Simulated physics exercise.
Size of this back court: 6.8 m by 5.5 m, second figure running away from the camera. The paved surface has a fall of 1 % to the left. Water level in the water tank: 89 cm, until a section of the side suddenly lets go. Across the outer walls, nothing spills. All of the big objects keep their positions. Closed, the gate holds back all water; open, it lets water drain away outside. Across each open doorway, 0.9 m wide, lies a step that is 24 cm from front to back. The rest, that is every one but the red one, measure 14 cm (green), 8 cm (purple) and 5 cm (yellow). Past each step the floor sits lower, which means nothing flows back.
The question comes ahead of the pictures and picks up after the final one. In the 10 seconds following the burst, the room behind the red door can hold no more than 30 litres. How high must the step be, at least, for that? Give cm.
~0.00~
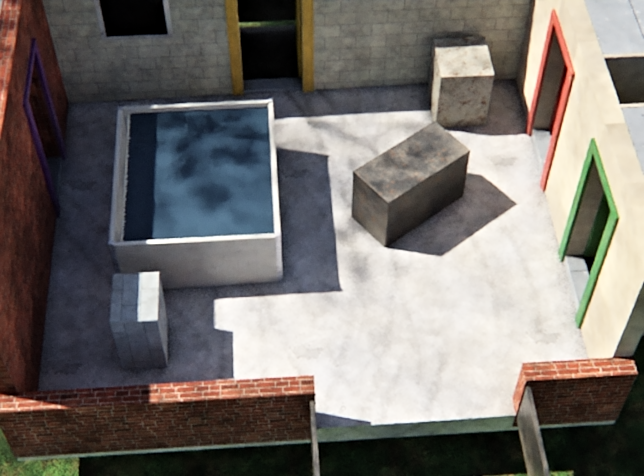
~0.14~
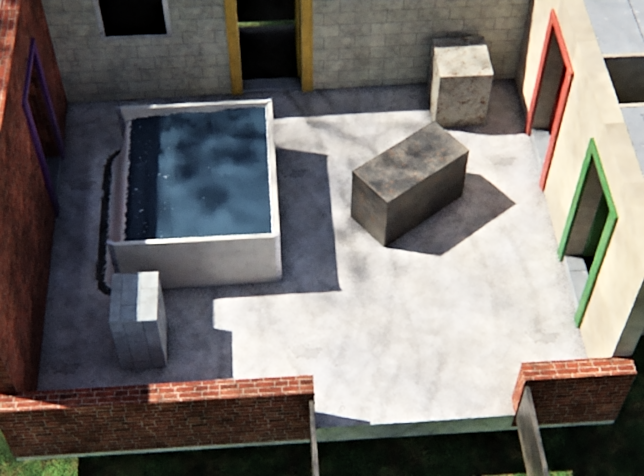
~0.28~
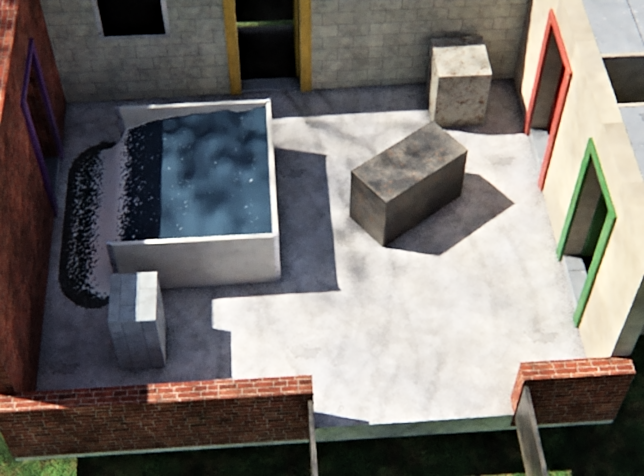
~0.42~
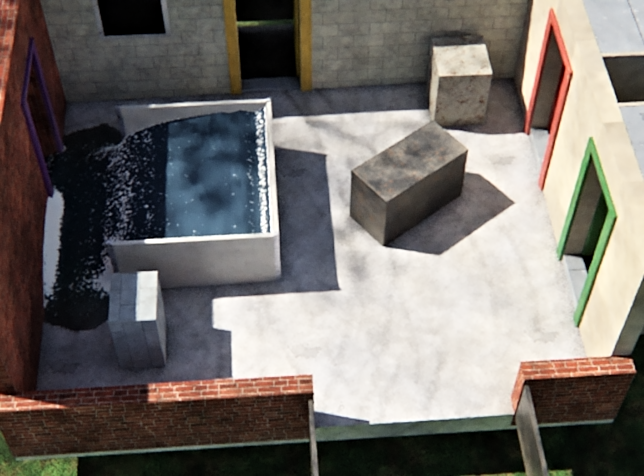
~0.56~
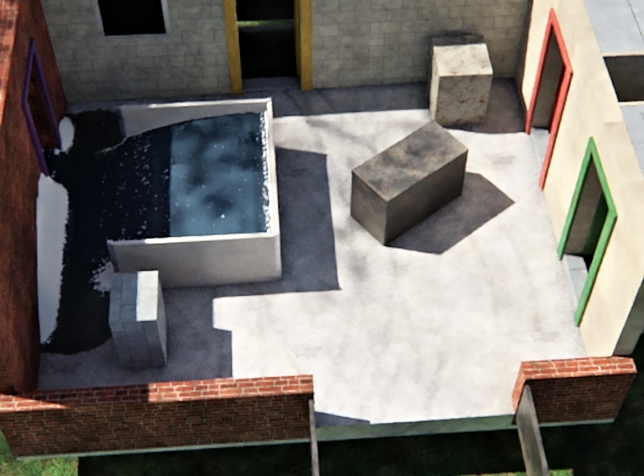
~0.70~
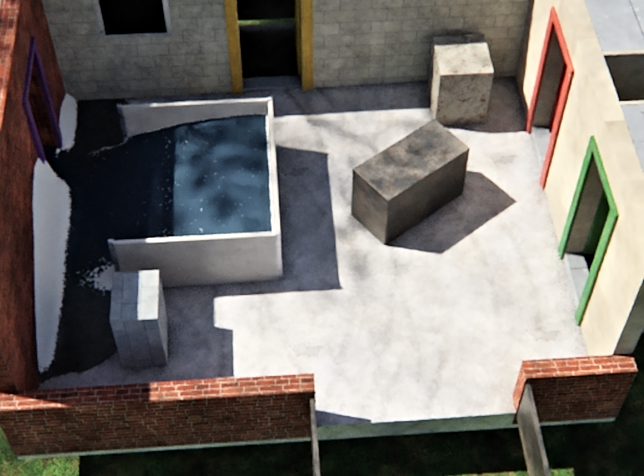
About 8 cm.
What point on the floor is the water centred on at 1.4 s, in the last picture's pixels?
The balance point sits at roughly (139, 228).
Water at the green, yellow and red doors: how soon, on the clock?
Arrives: Green 3.6 s / yellow 2.0 s / red 3.8 s.
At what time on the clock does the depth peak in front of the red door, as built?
About 6.0 seconds.
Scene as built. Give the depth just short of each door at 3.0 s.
Depths in cm: Green 0, purple 25, yellow 5, red 0.
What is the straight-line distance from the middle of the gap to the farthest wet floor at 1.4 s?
Distance from gap: Approx. 3.2 m.
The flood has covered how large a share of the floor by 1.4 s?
Around 20 per cent of the floor.
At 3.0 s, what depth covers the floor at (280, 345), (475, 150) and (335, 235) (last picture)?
Close to 6, 0 and 0 cm deep.
After 1.4 s water covers 20 % of the floor, deepest (62 cm) near (68, 236); it has not reached the red door.
After 3.0 s water covers 65 % of the floor, deepest (36 cm) near (37, 414); it has not reached the red door.
After 10.0 s water covers 95 % of the floor, deepest (12 cm) near (293, 223); 8 cm at the red door, 0 litres in over its 16 cm step.
At the red door as built, the water arrived by 3.8 s and peaked near 12 cm at 5.8 s.
With a step of 6.5 cm, 57 litres would have come in within the 10 s; with 10.5 cm, 9 litres. So under 30 litres takes about 8 cm.
